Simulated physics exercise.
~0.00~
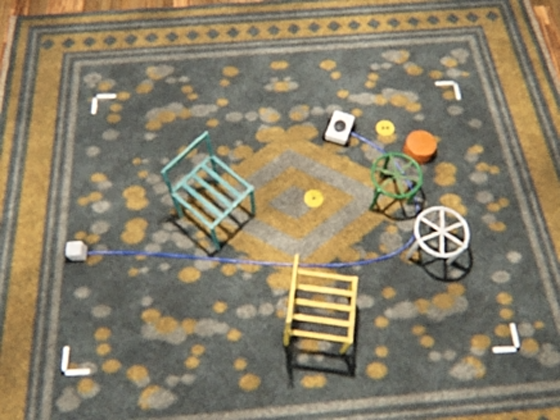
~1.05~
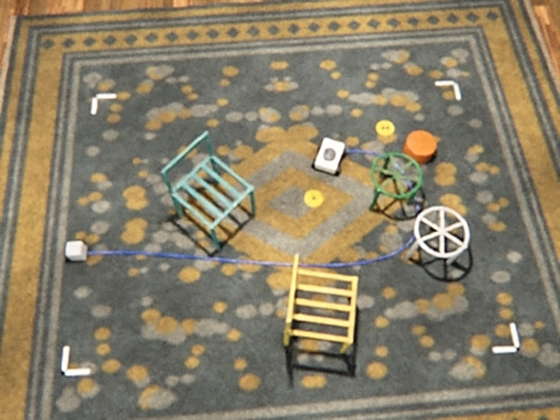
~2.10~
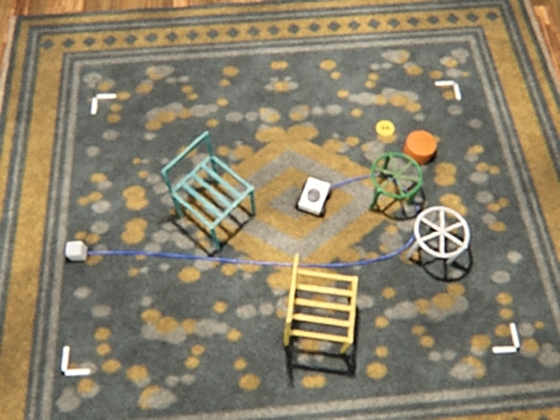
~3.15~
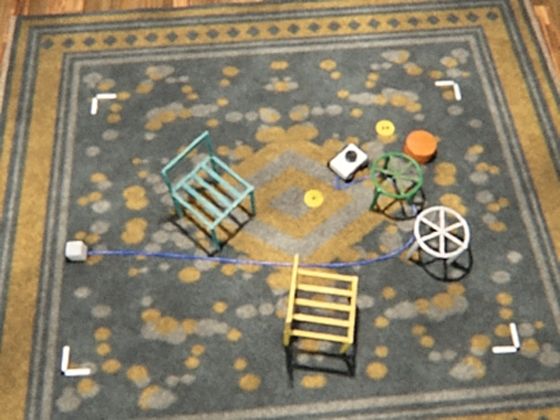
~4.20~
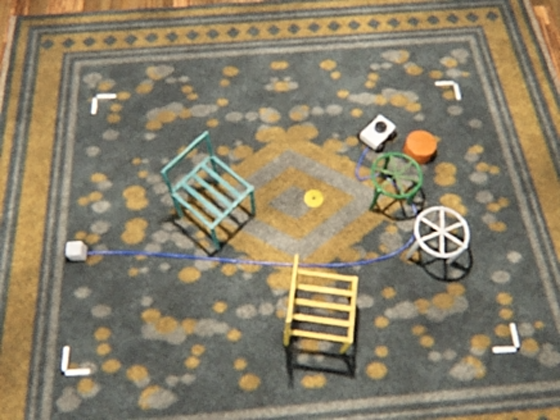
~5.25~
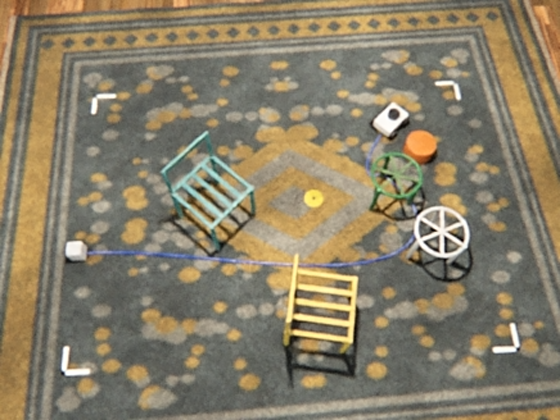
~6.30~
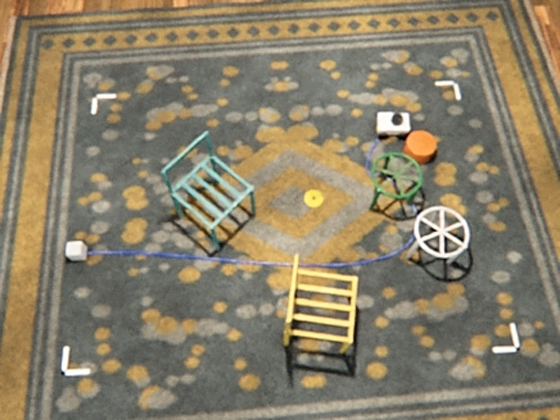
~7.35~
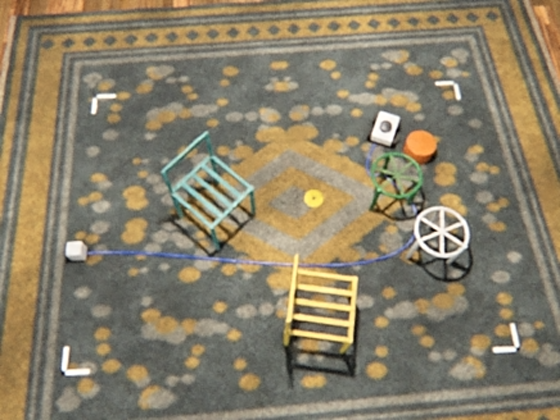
A yellow chair, a teal chair, two stools and an orange tub stood on a patterned rug while a small white cart on a blue lead moved down to the central yellow mark, then went back up and right, stopping near the tub.
